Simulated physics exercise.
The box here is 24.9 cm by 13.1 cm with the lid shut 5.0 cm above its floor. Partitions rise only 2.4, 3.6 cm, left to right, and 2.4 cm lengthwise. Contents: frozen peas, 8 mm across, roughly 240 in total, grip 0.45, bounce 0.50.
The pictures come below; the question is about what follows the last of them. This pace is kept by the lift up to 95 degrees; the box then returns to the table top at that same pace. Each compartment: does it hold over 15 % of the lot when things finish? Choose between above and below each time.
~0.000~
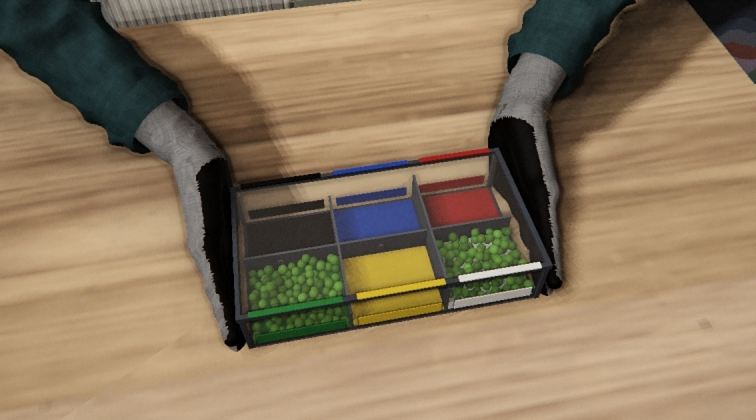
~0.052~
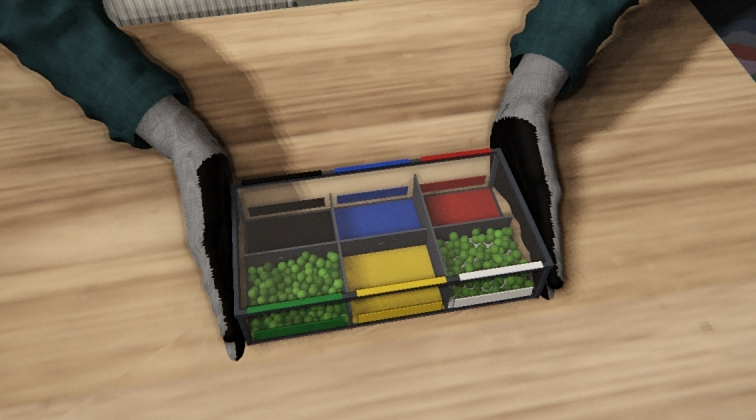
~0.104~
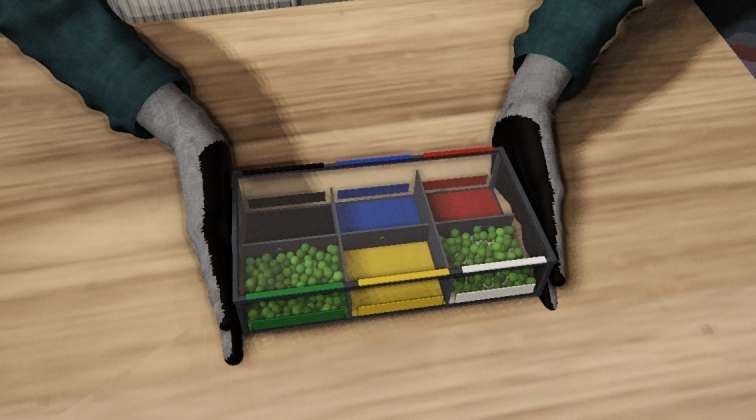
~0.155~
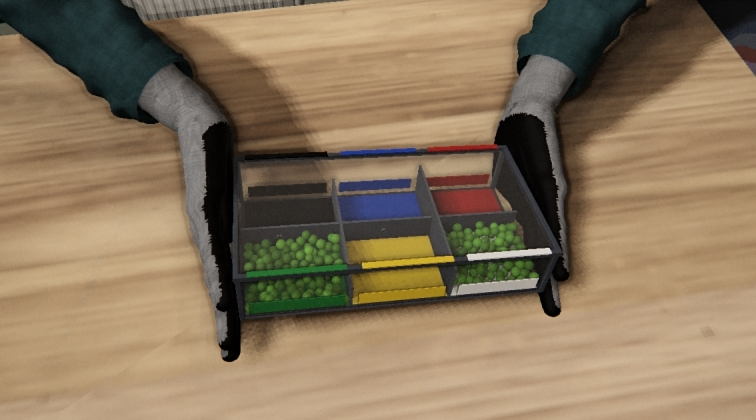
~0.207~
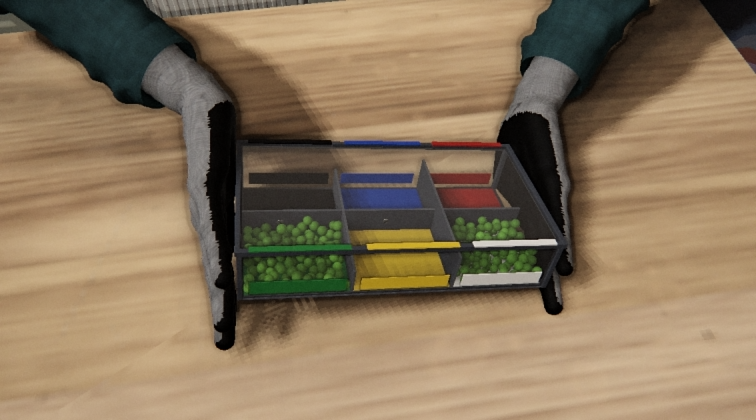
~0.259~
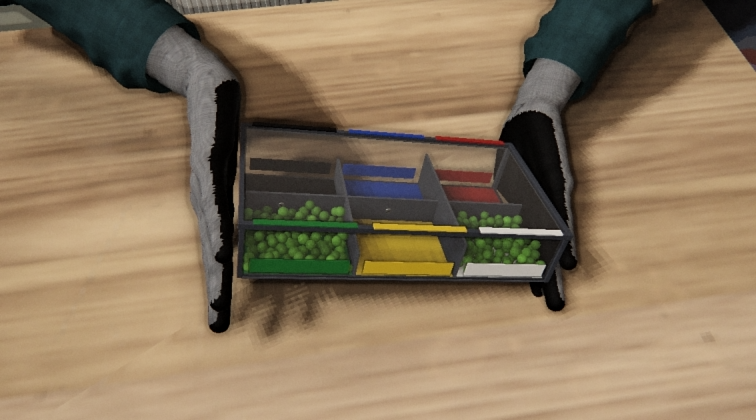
Red compartment: Above, blue compartment: Above, green compartment: Below, yellow compartment: Below, white compartment: Above, black compartment: Below.
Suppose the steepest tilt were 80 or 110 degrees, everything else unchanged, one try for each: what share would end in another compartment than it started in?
Close to 50 in a hundred first, and 75 in a hundred second.
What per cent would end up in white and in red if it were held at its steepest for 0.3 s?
That would leave white with 20 percent and red with 45 percent.
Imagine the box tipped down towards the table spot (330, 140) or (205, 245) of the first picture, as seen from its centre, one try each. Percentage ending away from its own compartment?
That would be close to 80 per cent, then close to 45 per cent.
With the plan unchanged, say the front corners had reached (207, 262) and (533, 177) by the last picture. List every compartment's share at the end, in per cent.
In per cent, the final split is red 30, blue 10, green 10, yellow 0, white 5, black 45.
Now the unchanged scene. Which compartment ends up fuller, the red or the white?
Red compartment.
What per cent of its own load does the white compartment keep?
About 40 per cent.
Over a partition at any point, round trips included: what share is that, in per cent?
About 75 %.
After 1.19 s, tilt 95 degrees; red 15 %, blue 5 %, green 30 %, yellow 5 %, white 40 %, black 5 %.
After 1.81 s, tilt 41 degrees; red 45 %, blue 30 %, green 5 %, white 20 %.
After 2.47 s, tilt 0 degrees; red 45 %, blue 30 %, green 5 %, white 20 %.
In the end, at 3.1 s, red 45 %, blue 30 %, green 5 %, yellow 0 %, white 20 %, black 0 %.
